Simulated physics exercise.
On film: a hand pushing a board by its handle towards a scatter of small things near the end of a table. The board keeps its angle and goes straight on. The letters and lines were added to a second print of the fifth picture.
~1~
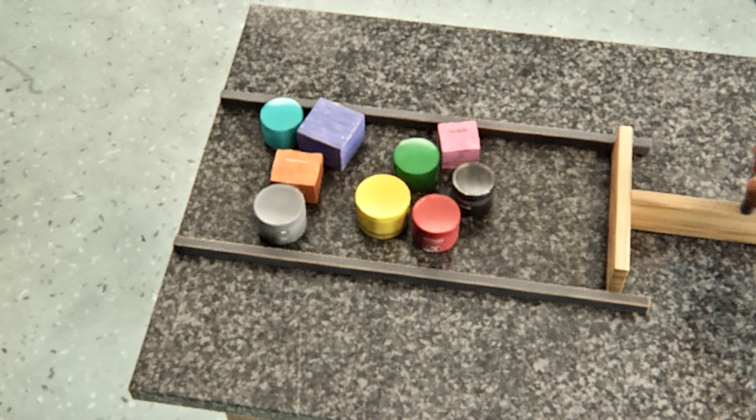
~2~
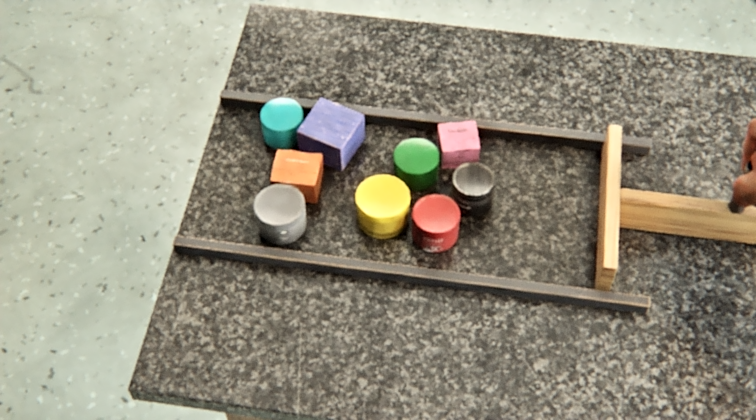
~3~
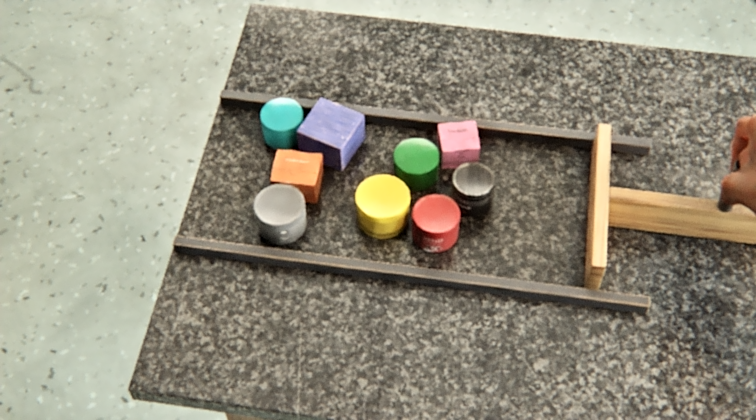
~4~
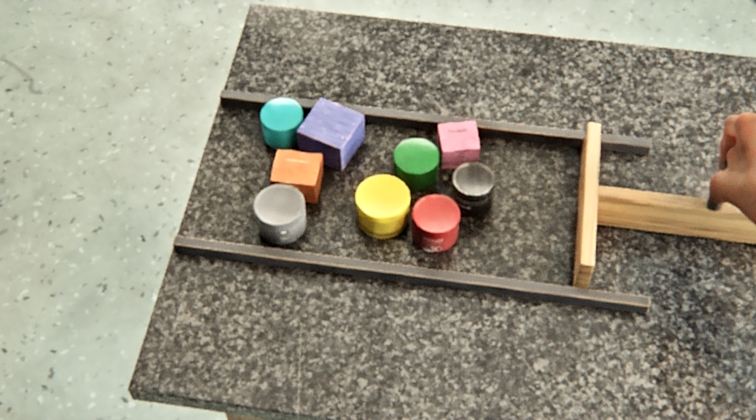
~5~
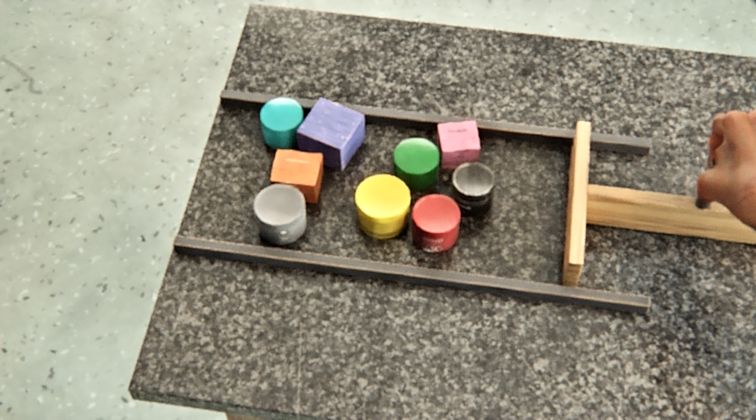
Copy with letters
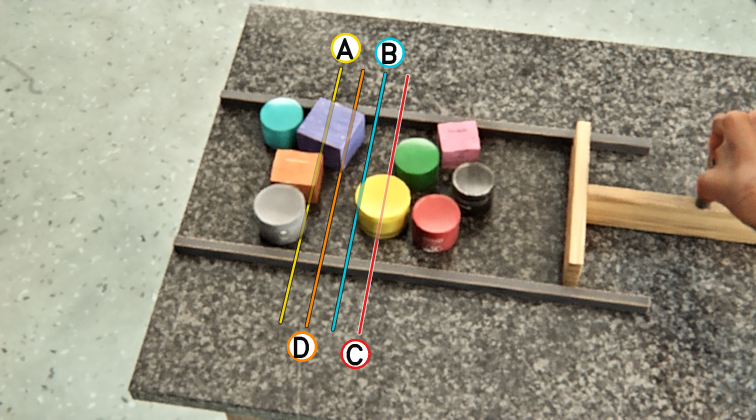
At first, a wooden board with a handle stands at the right of two dark rails, apart from a scatter of colourful tubs and blocks on a speckled table. A hand comes into view at the right and pushes the board steadily a short way left, while the small things stay still, untouched.
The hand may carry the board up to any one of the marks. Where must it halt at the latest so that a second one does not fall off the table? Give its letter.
Up to line A.
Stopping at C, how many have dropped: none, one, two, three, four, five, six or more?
In all, none.
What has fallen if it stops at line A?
The turquoise pot goes over.
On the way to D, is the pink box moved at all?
Yes.
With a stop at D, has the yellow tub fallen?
By then, no.
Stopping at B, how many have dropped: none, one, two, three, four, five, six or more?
The count is none.
On the marked copy, A at (313, 185); B at (361, 191); C at (386, 194); D at (337, 188).
Taking A. A third of the way, board (483, 177); black tub (453, 188); turquoise pot (283, 125).
Two thirds of the way, board (387, 166); turquoise pot (260, 117); grey tub (264, 219).
When it is over, board (317, 157); turquoise pot over the edge; orange box (212, 153); one fallen.
As for the rest, B is within the limit but short; C is within the limit but short; D is within the limit but short.
